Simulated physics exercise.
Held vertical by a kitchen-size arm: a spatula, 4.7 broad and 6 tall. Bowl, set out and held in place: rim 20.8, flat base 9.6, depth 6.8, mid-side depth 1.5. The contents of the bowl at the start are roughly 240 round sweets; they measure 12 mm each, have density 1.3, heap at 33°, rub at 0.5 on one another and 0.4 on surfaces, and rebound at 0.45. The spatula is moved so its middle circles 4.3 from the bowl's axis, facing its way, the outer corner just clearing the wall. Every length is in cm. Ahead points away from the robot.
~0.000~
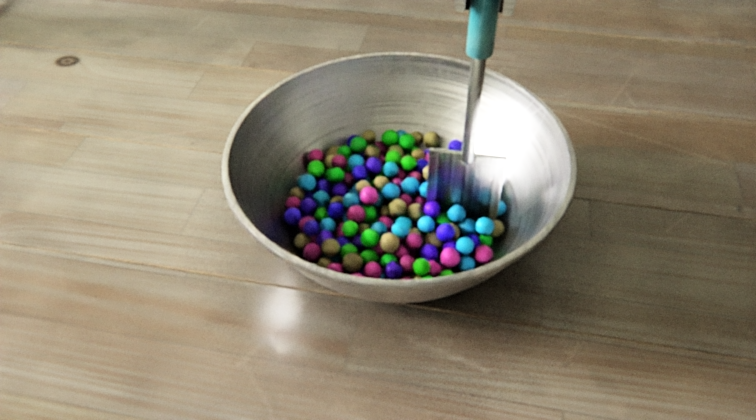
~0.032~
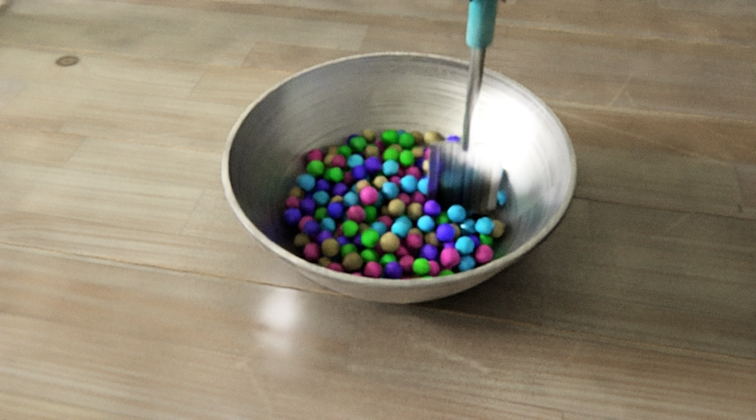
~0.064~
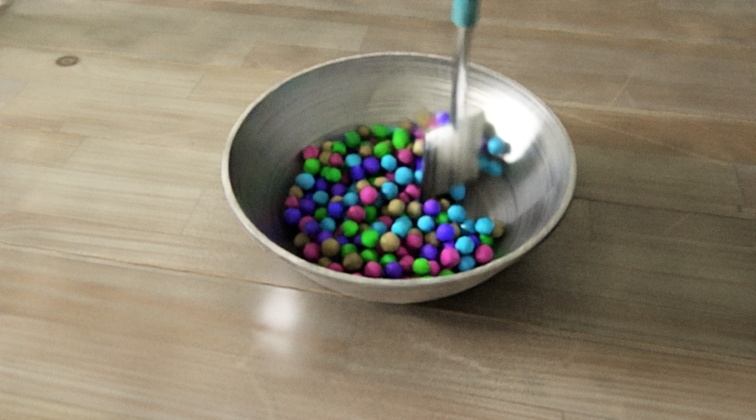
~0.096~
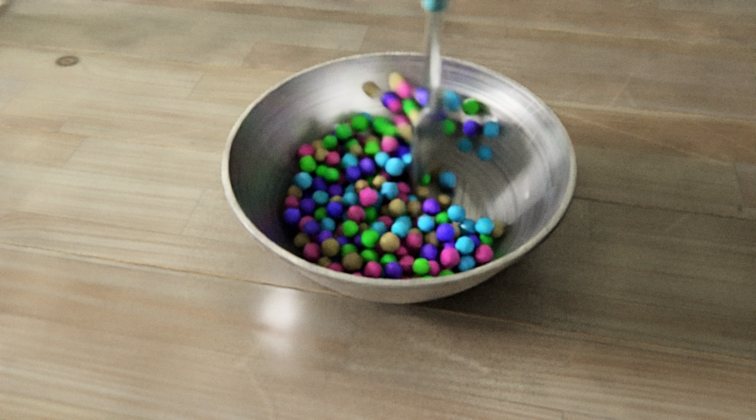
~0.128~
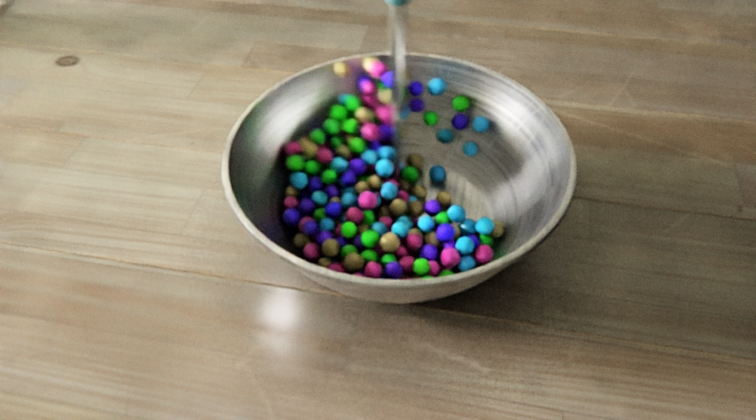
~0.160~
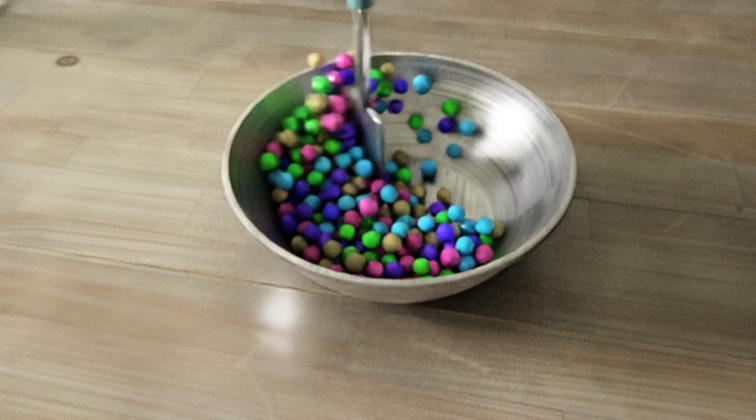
A metal bowl of colourful balls stays still while a spatula sweeps them leftward and up.
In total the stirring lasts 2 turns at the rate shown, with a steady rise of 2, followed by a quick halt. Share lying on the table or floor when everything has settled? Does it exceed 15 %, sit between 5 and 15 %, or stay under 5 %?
It sits between 5 and 15 %.
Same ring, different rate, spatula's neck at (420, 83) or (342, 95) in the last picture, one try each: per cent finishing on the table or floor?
So, roughly 0 percent the first time and 20 percent the second.
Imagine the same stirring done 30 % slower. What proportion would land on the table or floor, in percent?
Estimated share: Near 0 %.
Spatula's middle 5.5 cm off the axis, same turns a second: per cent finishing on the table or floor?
Then some 10 percent.
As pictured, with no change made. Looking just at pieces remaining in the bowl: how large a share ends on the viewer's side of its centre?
Around 50 percent of it.
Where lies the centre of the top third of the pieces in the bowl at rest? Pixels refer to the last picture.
Centre, approx.: (392, 192).
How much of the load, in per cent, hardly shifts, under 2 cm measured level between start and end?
Roughly 5 per cent.
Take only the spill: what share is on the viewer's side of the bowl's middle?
80 per cent, roughly.
After 0.40 s, 359° round, highest piece 8 above the table; 226 in the bowl, 12 on the table or floor, 5 in flight or on the tool.
After 0.65 s, 227° round, highest piece 7 above the table; 221 in the bowl, 22 on the table or floor.
After 0.97 s, 0° round, highest piece 4 above the table; 219 in the bowl, 24 on the table or floor.
After 1.67 s, 0° round, highest piece 4 above the table; 219 in the bowl, 24 on the table or floor.
In the end, 219 in the bowl, 24 on the table or floor. That is 10 % on the table or floor.
